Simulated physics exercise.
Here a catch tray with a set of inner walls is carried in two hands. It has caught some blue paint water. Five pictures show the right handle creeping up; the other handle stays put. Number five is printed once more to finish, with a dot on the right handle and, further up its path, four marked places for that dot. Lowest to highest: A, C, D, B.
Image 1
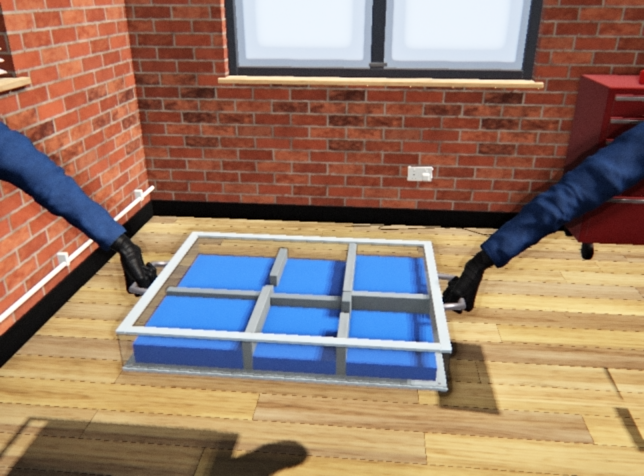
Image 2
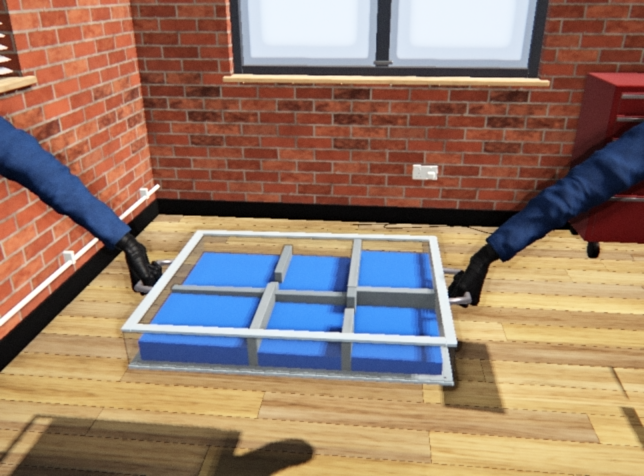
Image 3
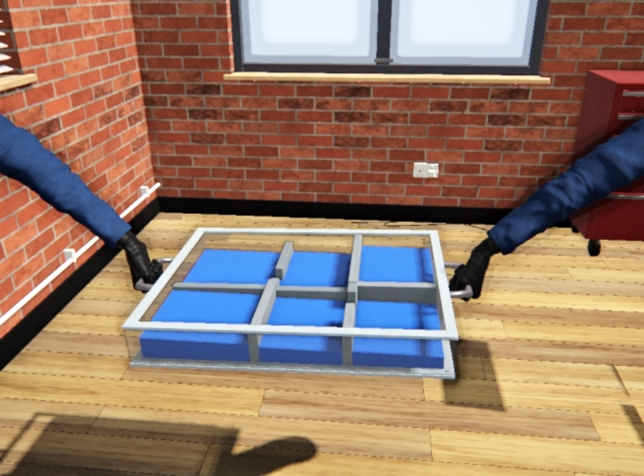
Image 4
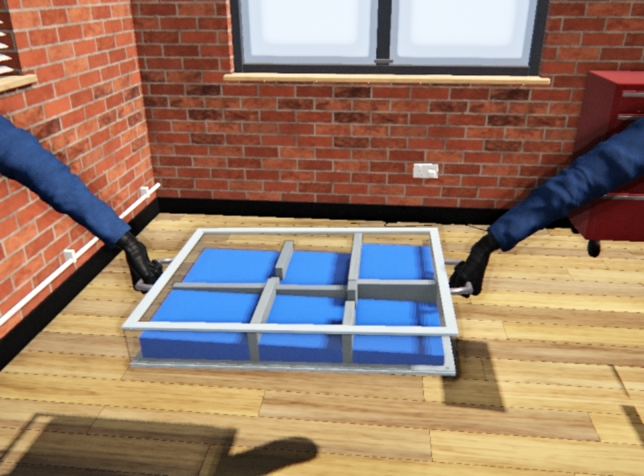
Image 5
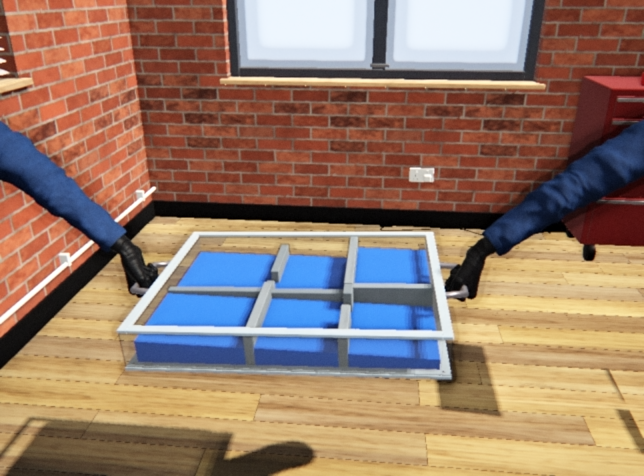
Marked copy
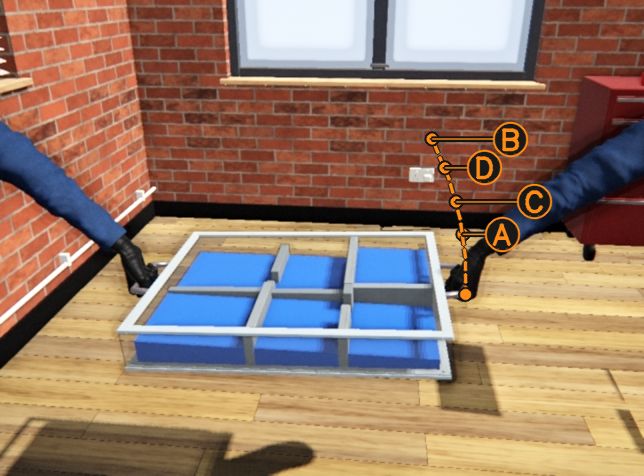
Two gloved hands hold a divided tray of blue liquid and tilt it slightly left.
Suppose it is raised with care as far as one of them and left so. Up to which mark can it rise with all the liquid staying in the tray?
The limit is A.
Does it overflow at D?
Yes, that goes wrong.
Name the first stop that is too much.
Here it is stop C.
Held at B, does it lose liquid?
Yes.
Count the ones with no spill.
One of them.
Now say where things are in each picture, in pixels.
In the first picture, the tray is level; deepest in the back right bay, at (388, 278), shallowest in the back left; right handle at (459, 292).
In the second picture, tipped about 1° down to the left; no wall is crossed; right handle at (464, 286).
In the third picture, tipped about 2° down to the left; no wall is crossed; right handle at (466, 279).
In the fourth picture, tipped about 3° down to the left; no wall is crossed; right handle at (466, 276).
In the fifth picture, tipped about 3° down to the left; deepest in the back right bay, at (390, 270), shallowest in the back middle; right handle at (461, 280).
In orange, A at (462, 234); B at (432, 139); C at (456, 201); D at (444, 167).
For stop A, nothing spills; the back left bay holds the most.
For stop B, about 42 % goes over the rim.
For stop C, about 8 % goes over the rim.
For stop D, about 28 % goes over the rim.
